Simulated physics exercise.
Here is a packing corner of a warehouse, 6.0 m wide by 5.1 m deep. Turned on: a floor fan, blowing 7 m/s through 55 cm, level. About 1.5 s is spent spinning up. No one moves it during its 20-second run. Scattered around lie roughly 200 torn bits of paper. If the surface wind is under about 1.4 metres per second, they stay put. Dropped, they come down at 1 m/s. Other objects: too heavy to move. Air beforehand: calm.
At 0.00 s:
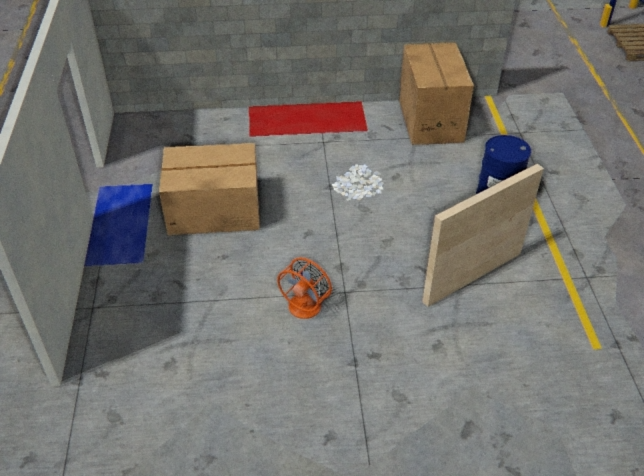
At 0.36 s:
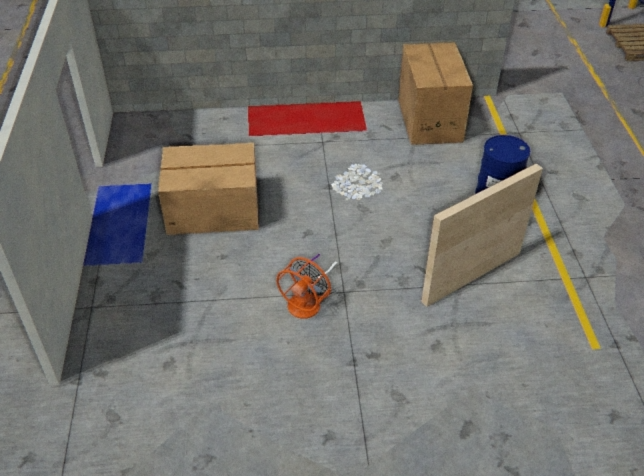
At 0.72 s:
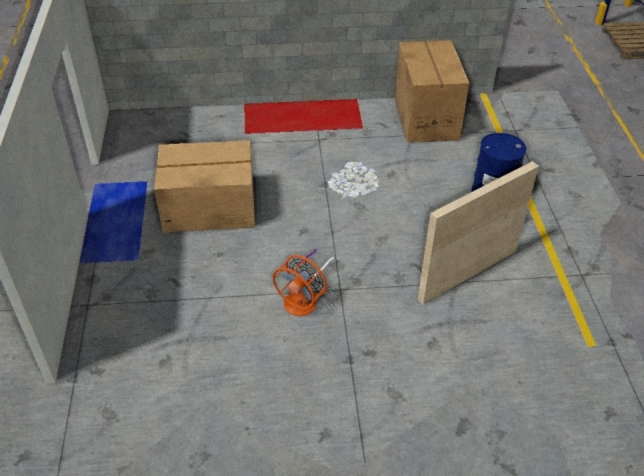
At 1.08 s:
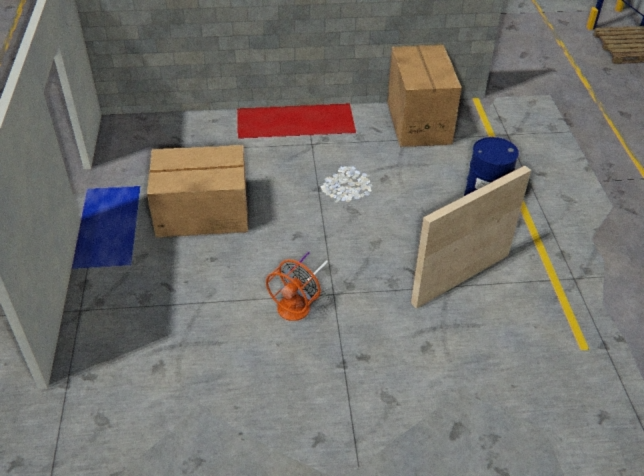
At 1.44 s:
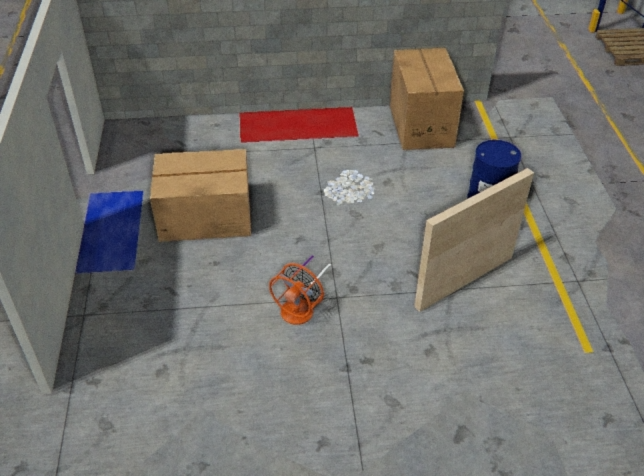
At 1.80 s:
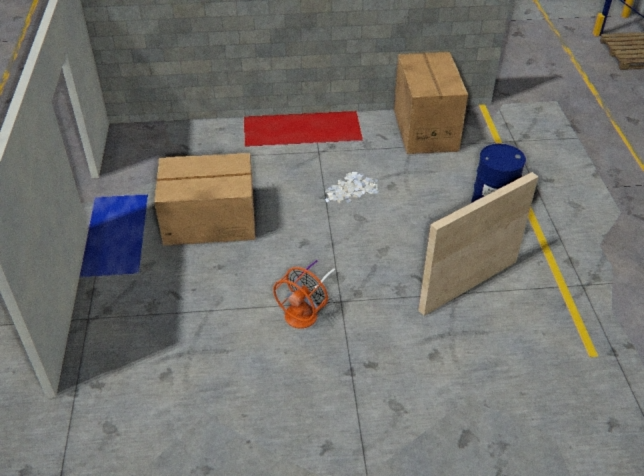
In a warehouse corner with cartons, a barrel and a leaning board, an orange floor fan stood facing a heap of white paper bits, which lay still until some of them shifted slightly.
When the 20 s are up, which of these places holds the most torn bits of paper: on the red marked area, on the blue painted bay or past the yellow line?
The red one.
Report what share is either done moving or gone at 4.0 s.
That works out to some 1 %.
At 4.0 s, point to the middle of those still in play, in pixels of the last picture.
Centre point: About (352, 152) px.
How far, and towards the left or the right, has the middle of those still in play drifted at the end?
Looks like a left-hand shift of around 0.8 m.
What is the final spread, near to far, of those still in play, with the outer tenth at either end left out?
Around 1.2 m.
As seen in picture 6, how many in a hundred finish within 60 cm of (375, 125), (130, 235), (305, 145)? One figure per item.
In order: About 10 %, then 0 %, then 15 %.
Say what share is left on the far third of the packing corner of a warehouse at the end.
Roughly 100 %.
After 4.0 s, 99 % are on the move or not yet settled, 31 % are on the red marked area, 0 % past the yellow line and 0 % on the blue painted bay; the middle of those still in play is near (352, 152).
After 6.4 s, 98 % are on the move or not yet settled, 42 % are on the red marked area, 0 % past the yellow line and 0 % on the blue painted bay; the middle of those still in play is near (327, 131).
After 11.0 s, 94 % are on the move or not yet settled, 48 % are on the red marked area, 0 % past the yellow line and 0 % on the blue painted bay; the middle of those still in play is near (321, 127).
After 20.0 s, at the end, 38 % are on the red marked area, 0 % past the yellow line and 0 % on the blue painted bay; the middle of those still in play is near (292, 121).
